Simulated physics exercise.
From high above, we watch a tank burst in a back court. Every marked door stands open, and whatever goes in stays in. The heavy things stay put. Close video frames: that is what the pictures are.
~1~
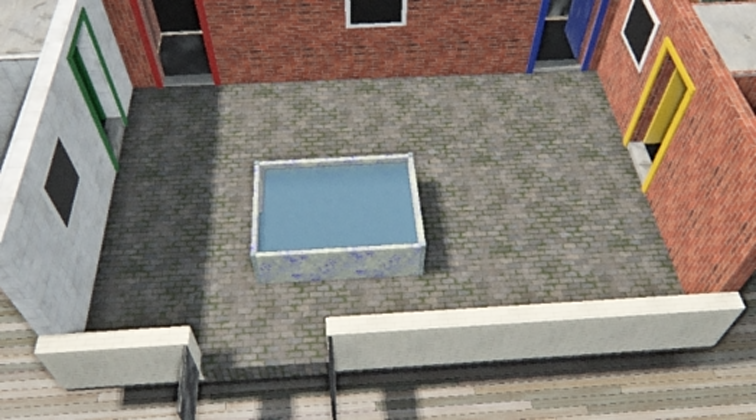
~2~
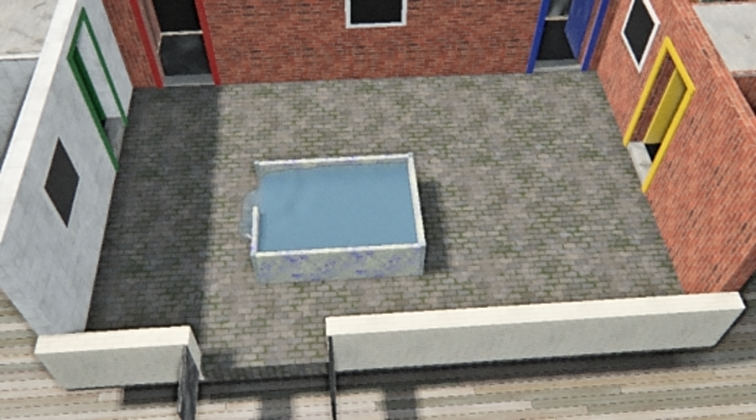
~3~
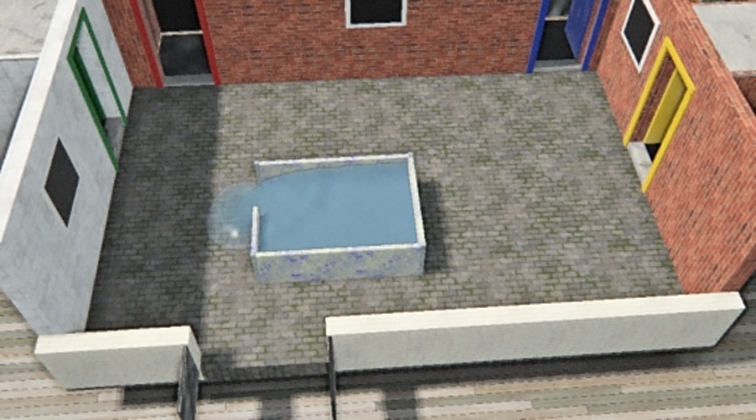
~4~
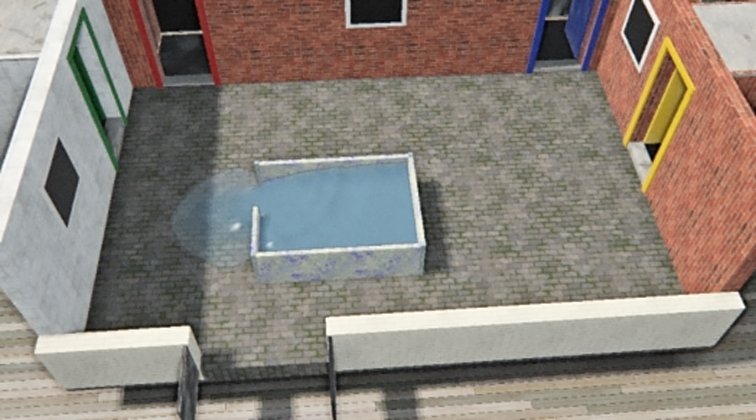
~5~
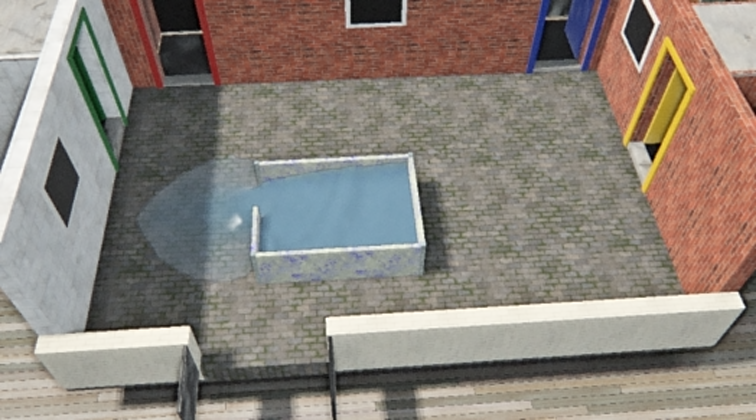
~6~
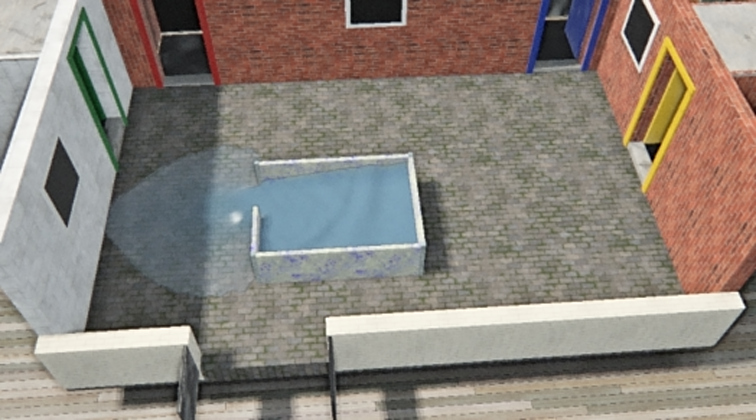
The clip shows a raised rectangular tank of water in a paved brick-walled courtyard; a gap opens in its left side, and water pours out, spreading in a widening fan across the paving toward the white wall.
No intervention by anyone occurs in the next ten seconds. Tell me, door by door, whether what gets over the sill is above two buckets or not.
At the end, the red door exceeds two buckets; the green door does not exceed two buckets; the yellow door does not exceed two buckets; the blue door does not exceed two buckets.
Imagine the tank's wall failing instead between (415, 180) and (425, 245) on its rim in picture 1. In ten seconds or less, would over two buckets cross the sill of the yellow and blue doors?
Lab note: The yellow one tops the threshold, the blue one tops the threshold.
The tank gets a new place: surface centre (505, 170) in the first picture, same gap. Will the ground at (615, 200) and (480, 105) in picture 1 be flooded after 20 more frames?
Taking them in the order given, I'd call it not reached and then not reached.
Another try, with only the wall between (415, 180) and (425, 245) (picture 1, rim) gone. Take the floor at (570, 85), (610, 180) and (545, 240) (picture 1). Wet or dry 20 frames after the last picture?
In the order you gave them, I get drenched, drenched, drenched.
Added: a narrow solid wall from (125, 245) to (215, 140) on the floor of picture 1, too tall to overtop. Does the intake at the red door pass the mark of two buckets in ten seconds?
In the end the red door falls below the limit.
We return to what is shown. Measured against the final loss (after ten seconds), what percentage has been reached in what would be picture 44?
My reading is about 60 per cent.
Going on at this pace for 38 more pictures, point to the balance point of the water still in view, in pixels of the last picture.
Around pixel (267, 212) of the last picture.
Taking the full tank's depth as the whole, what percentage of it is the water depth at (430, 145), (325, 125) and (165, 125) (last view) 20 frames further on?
First spot 0 %, second 0 %, third 14 %.
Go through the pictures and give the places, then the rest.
In the first picture, still water in the tank at (337, 206).
In the second picture, the front is at (250, 237), out from the gap at (262, 206).
In the third picture, water pours out at (263, 207) and has run to (210, 226).
In the fourth picture, water pours out at (263, 207) and has run to (178, 227).
In the fifth picture, water pours out at (263, 207) and has run to (143, 223).
In the sixth picture, the front is at (113, 212), out from the gap at (263, 207).
A moment on, water covers 15 % of the floor; the red door not reached, the green door wet at the sill, nothing in, the yellow door not reached, the blue door not reached.
Next, water covers 20 % of the floor; the red door wet at the sill, nothing in, the green door wet at the sill, nothing in, the yellow door not reached, the blue door not reached.
Then, water covers 30 % of the floor; the red door over two buckets in, the green door wet at the sill, nothing in, the yellow door not reached, the blue door not reached.
Later, water covers 60 % of the floor; the red door far over two buckets in, the green door wet at the sill, nothing in, the yellow door not reached, the blue door not reached.
In the end, water covers 95 % of the floor; the red door far over two buckets in, the green door wet at the sill, nothing in, the yellow door wet at the sill, nothing in, the blue door wet at the sill, nothing in.
